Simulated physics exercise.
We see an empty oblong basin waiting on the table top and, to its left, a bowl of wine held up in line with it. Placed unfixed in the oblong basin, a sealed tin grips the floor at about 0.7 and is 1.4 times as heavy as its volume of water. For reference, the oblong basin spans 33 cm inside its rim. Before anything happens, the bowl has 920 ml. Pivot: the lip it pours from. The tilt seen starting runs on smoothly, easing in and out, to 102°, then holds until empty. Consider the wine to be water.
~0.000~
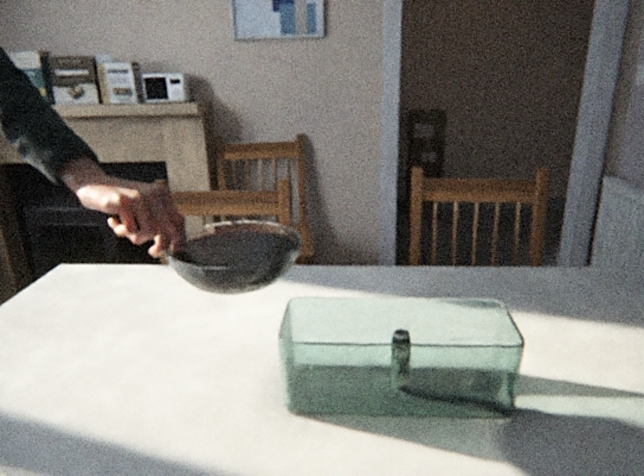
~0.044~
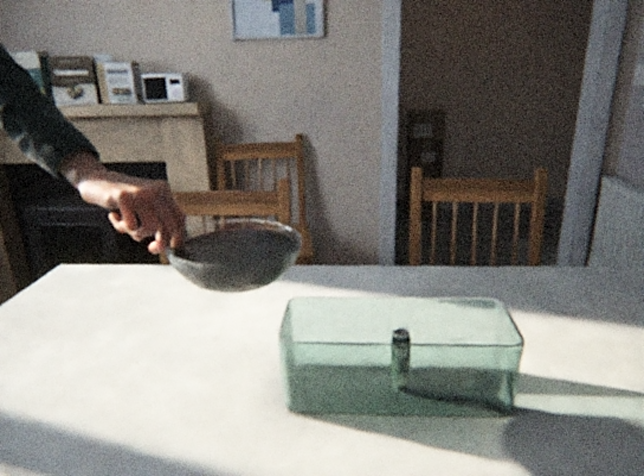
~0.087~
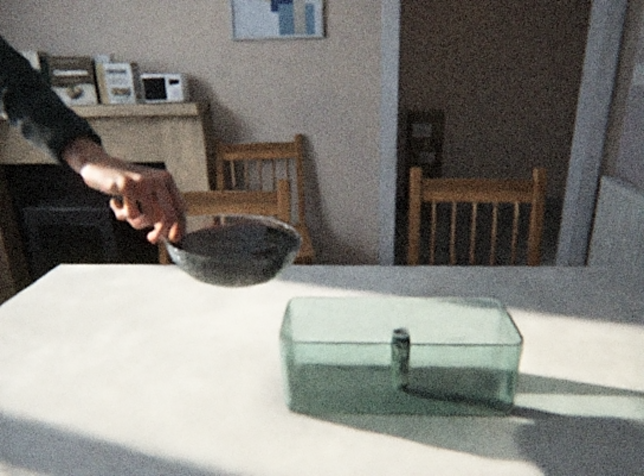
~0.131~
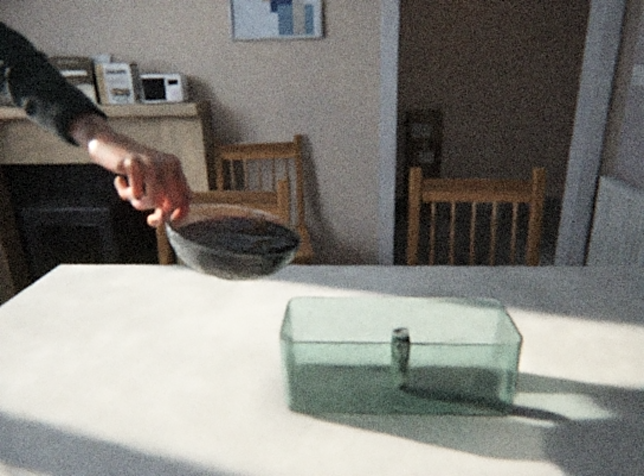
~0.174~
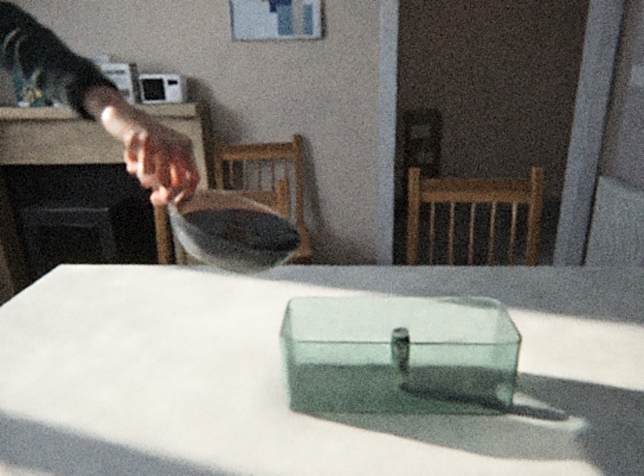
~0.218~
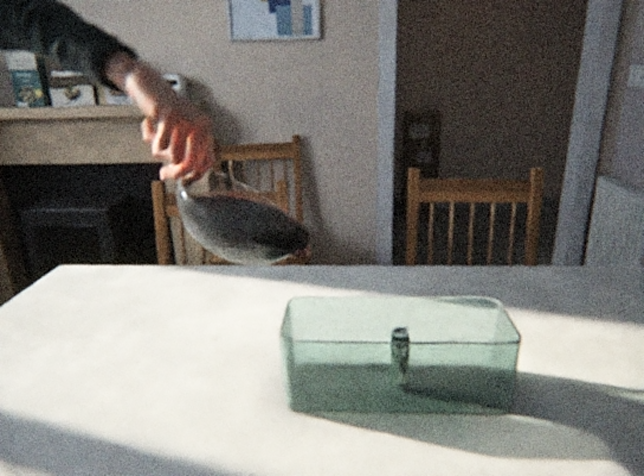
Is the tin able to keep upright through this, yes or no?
No, it topples.
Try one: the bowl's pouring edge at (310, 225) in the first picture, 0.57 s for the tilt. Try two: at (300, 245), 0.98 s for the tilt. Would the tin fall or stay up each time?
First it stays up; then it goes over.
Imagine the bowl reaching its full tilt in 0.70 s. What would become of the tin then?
It tumbles over, then.
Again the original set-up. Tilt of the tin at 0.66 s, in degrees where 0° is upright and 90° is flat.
About 60 degrees from upright.
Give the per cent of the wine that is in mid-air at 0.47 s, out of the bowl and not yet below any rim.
Around 76 in a hundred.
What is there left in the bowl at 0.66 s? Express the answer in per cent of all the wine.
Share remaining: Approx. 0 %.
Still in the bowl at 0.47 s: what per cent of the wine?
Near 10 in a hundred.
After 0.47 s the tilt is 96° and 10 per cent is still to pour; the tin stands where it began.
After 0.66 s the tilt is 102° and 0 per cent is still to pour; the tin leans 58°.
After 0.85 s the tilt is 102° and 0 per cent is still to pour; the tin lies on its side.
After 1.06 s the tilt is 102° and 0 per cent is still to pour; the tin lies on its side.
In the end the tin lies on its side.
